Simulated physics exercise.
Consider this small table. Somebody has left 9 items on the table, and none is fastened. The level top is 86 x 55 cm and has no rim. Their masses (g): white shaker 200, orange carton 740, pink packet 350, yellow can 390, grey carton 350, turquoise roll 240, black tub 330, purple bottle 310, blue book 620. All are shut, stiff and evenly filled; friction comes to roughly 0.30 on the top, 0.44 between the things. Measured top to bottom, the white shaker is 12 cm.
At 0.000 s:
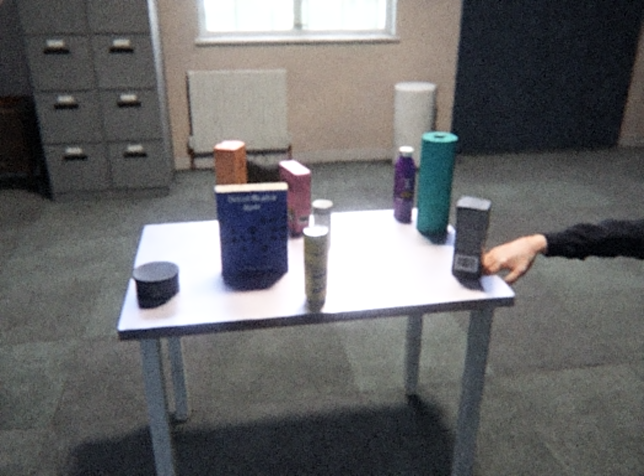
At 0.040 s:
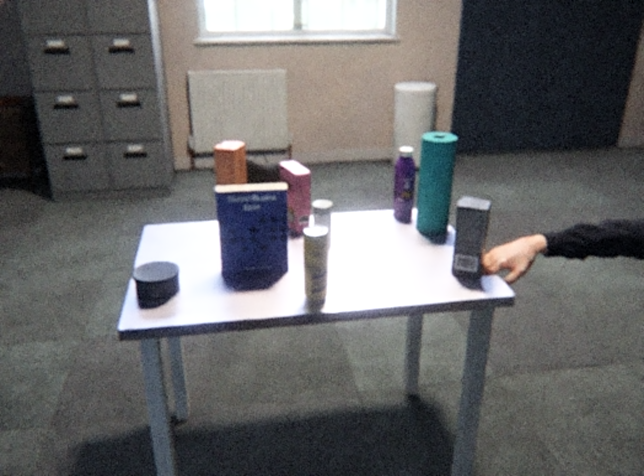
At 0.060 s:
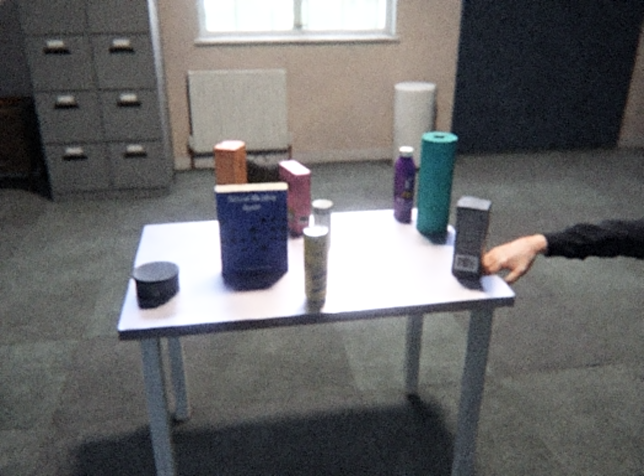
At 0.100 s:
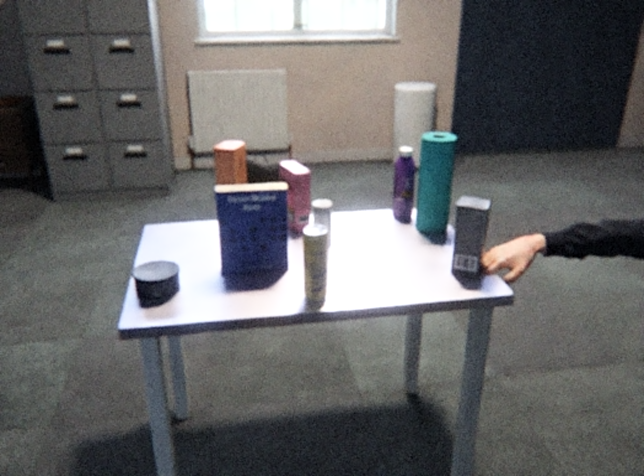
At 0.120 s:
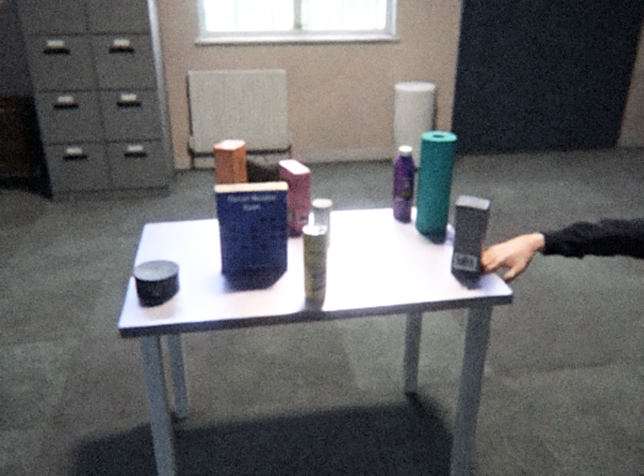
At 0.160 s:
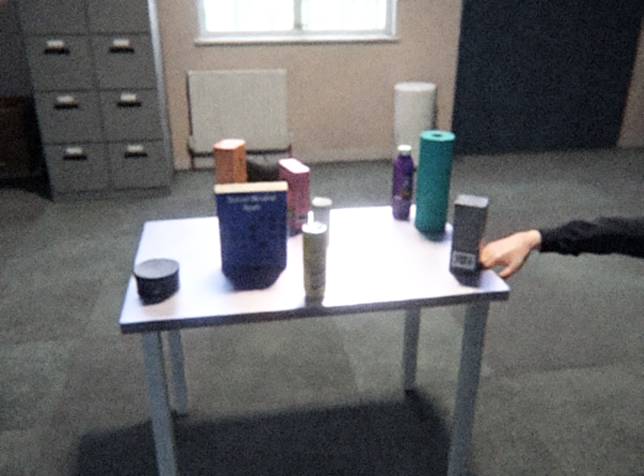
A hand in a dark sleeve reaches in from the right to the edge of a small white table, seen from the front and slightly above in a grey-floored room with filing cabinets. A black tub, blue book, yellow can and grey carton stand nearer, with an orange carton, pink packet, white shaker, purple bottle and turquoise roll behind. The hand stays by the grey carton, then the table shifts very slightly, its items riding along, while the view remains still.
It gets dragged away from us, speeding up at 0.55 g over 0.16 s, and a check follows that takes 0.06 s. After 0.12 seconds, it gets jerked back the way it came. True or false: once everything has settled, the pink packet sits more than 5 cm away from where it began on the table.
False.
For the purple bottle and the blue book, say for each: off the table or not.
At the end the purple bottle winds up past the limits and the blue book stays inside the limits.
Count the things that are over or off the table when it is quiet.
2 of them.
By 0.46 s, table 9 cm from its start; blue book on its side; orange carton tilted 5°.
By 0.96 s, pink packet 2 cm from its spot near (294, 195); blue book on its side; orange carton tilted 8°.
When it is over (3.3 s), off the table, purple bottle; lying over on the table, blue book; the other 7 within 5 cm of the start. In the last view, pink packet near (294, 195).
